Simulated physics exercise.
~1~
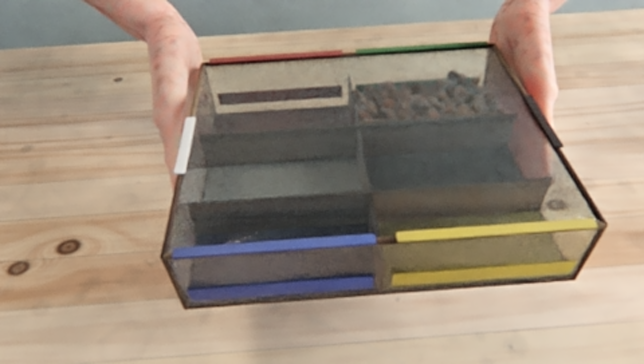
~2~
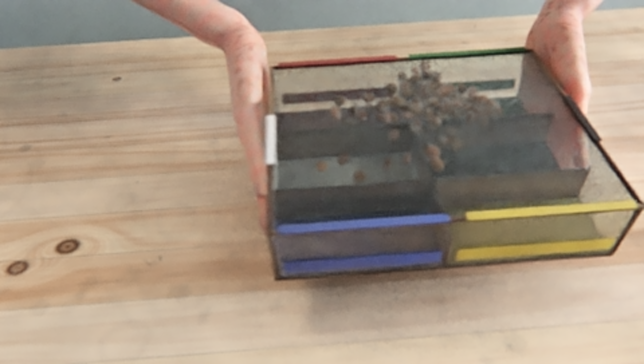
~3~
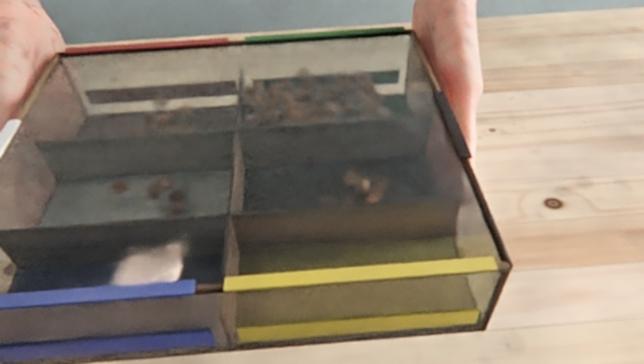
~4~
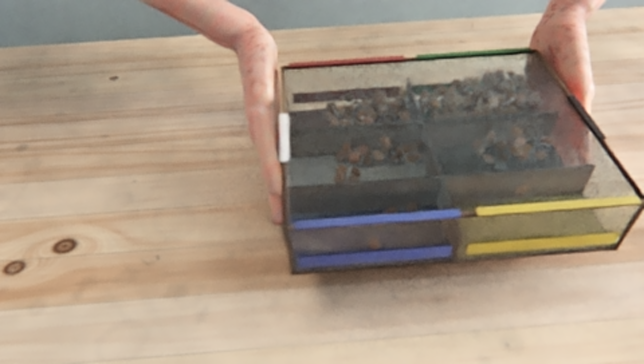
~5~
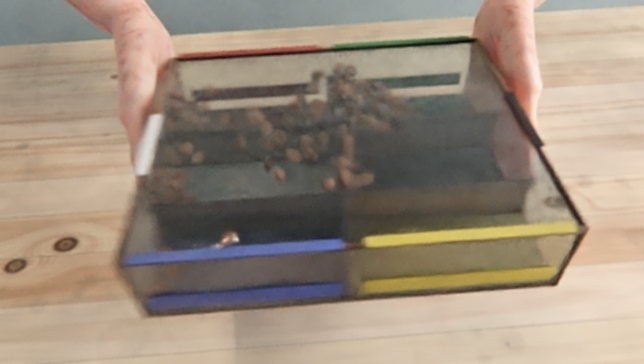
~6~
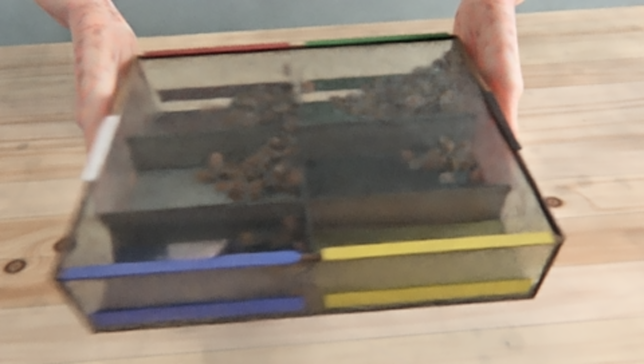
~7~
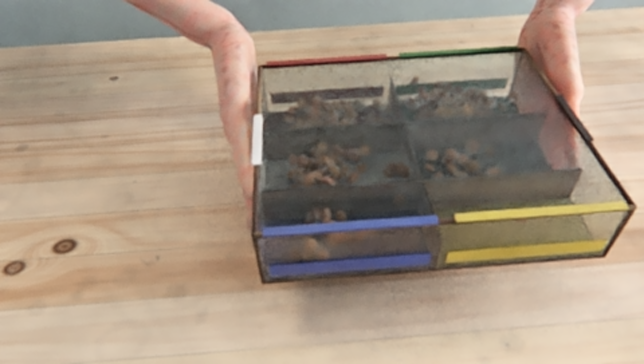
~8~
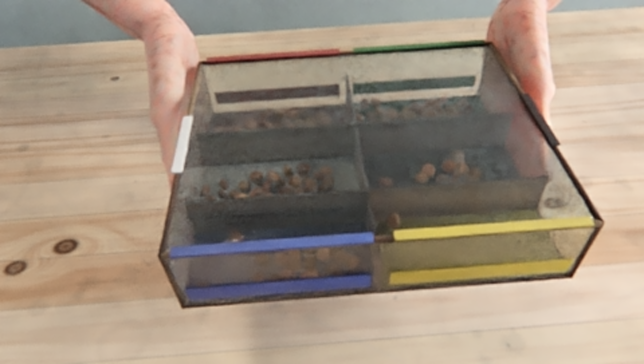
The clip opens with two hands holding a shallow, clear-lidded box above a wooden table, its small brown pieces heaped in the back right compartment by the green strip. The hands swing the box to the right, and the pieces fly up and scatter over the dividers. It swings far to the left, then right again, with pieces landing in the middle compartments and beside the red strip. More swings left and right toss some into the front left section by the blue strip. Finally the box returns near its starting place, pieces spread through every compartment except the yellow-edged one, which looks empty.
